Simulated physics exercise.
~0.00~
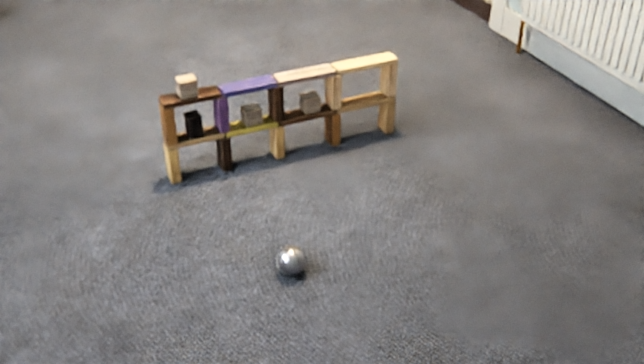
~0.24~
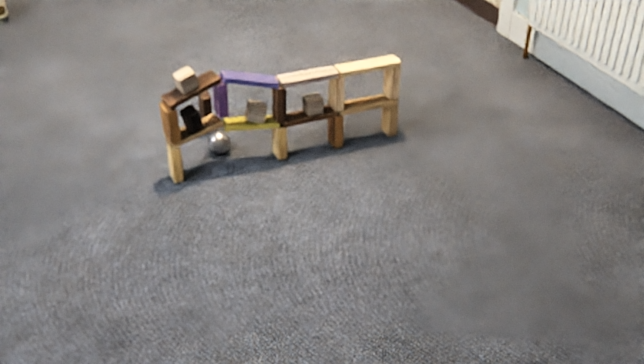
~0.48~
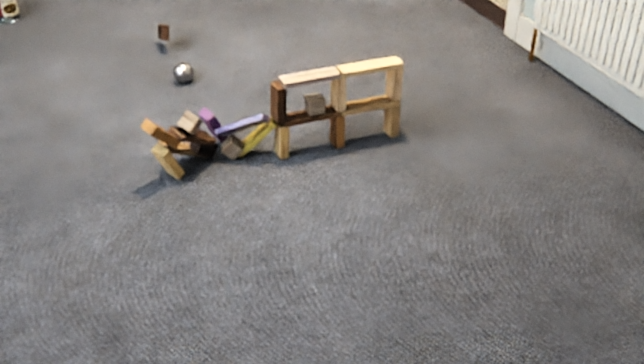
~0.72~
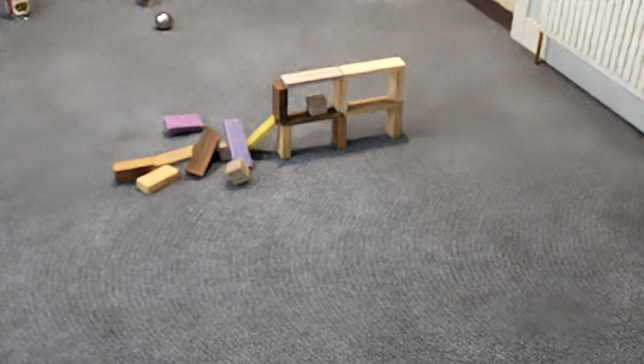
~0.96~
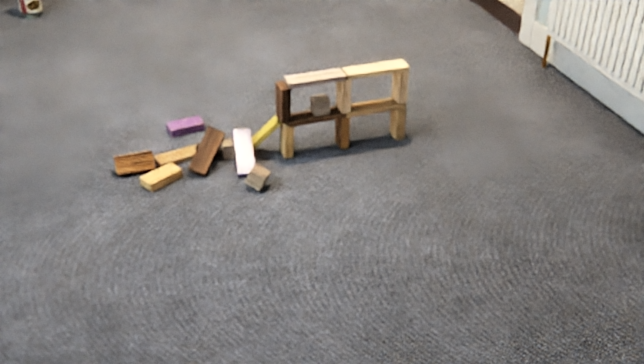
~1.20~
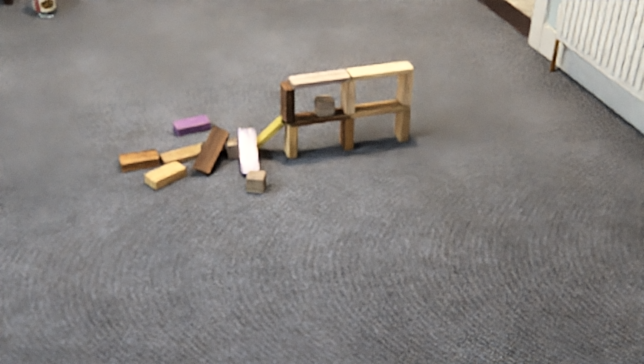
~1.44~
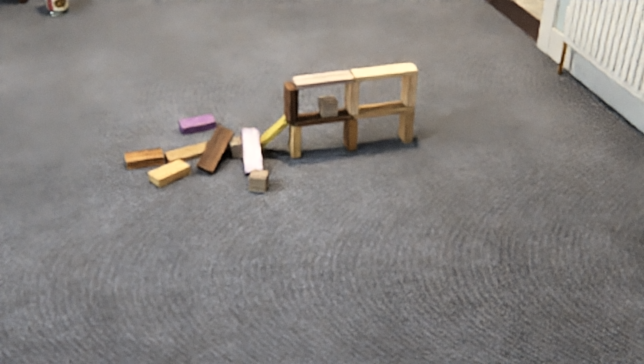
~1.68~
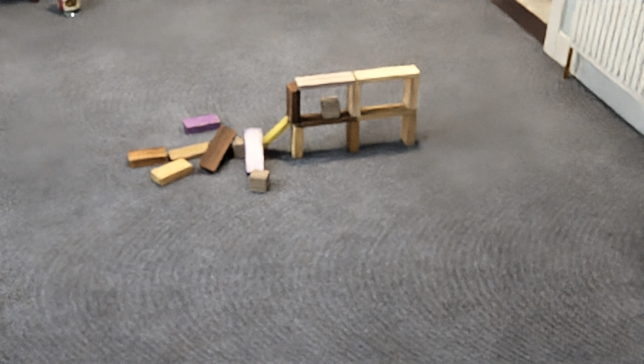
A two-storey row of wooden blocks stands on a grey carpet, seen from slightly above, with a white radiator at the upper right. Purple and yellow pieces mark its left part, small blocks sit on its floors, and one rests on top at the left end. A steel ball rolls away from the viewer into the lower left part, and the left side sags and tilts. It collapses into a heap as the ball rolls on behind and out of view. The yellow plank ends slanted against the right part, which still stands, beside the scattered blocks.
